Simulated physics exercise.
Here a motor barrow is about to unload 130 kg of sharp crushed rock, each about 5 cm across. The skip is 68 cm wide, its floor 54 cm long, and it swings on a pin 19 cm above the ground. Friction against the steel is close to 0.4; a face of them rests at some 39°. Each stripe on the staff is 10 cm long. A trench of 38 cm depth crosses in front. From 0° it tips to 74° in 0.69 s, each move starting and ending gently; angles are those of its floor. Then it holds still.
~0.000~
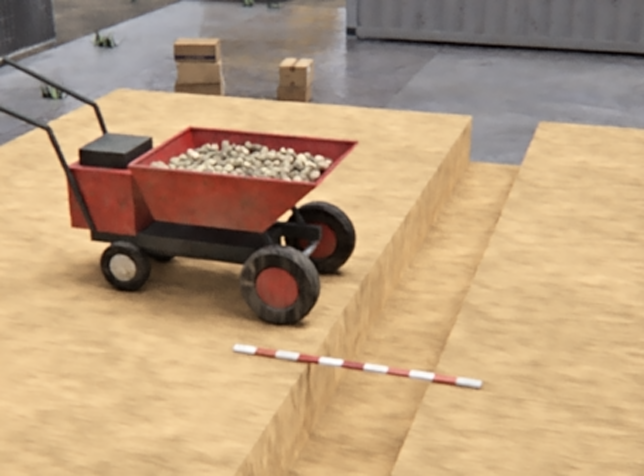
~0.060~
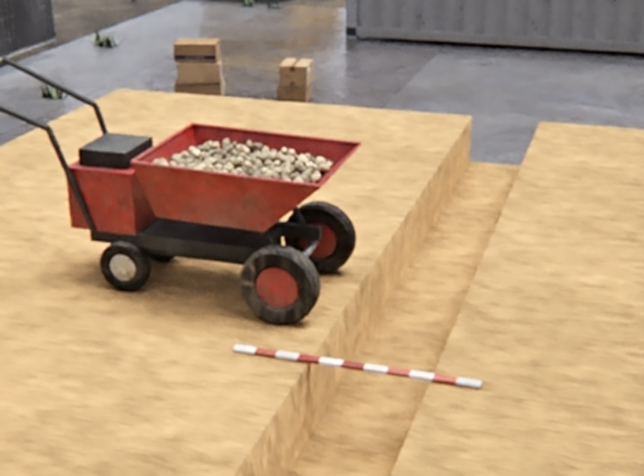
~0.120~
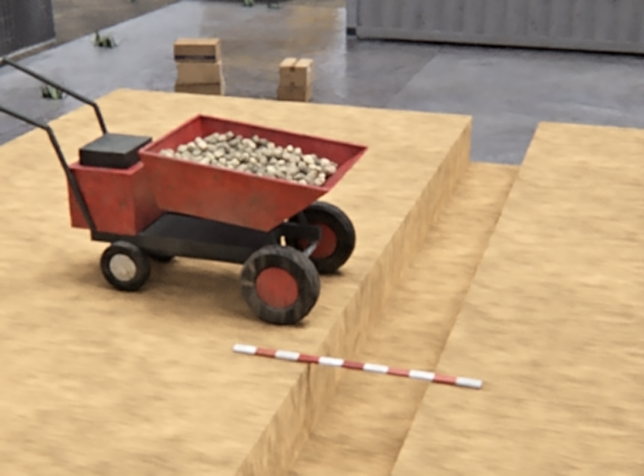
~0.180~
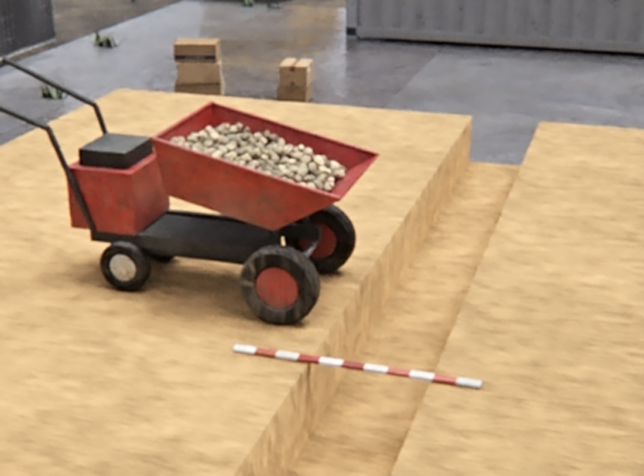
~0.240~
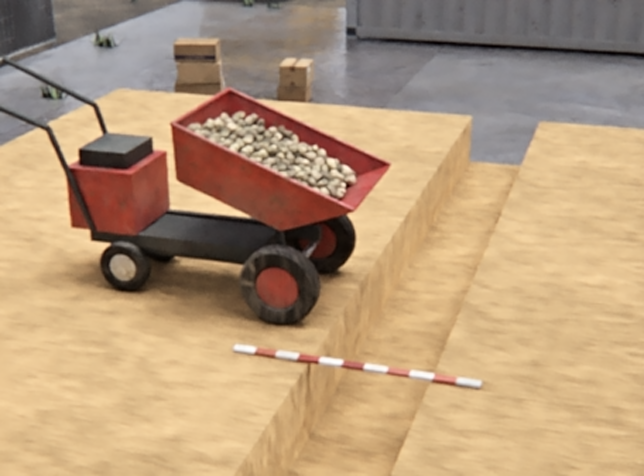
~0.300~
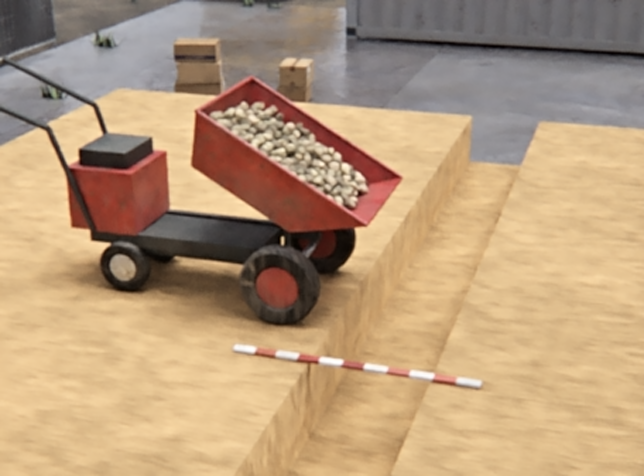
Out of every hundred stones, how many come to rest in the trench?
Some 60 per cent of it.
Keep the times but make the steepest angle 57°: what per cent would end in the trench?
In that case some 40 per cent.
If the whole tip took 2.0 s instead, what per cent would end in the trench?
Then about 80 per cent.
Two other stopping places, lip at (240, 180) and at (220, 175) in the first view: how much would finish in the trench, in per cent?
About 100 and 85 per cent.
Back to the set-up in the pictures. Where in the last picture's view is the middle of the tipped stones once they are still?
Around (448, 362).
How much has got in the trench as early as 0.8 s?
Some 30 per cent.
After 0.5 s the floor is at 63°; 100 % in the skip; the foremost stones are at (393, 256).
After 0.8 s the floor is at 74°; 63 % in the skip, 28 % in the trench, 9 % past the trench; the foremost stones are at (472, 326).
After 1.1 s the floor is at 74°; 4 % in the skip, 55 % in the trench, 40 % past the trench; the foremost stones are past the picture's edge.
After 3.1 s the floor is at 74°; 0 % in the skip, 60 % in the trench, 40 % past the trench; the foremost stones are past the picture's edge.
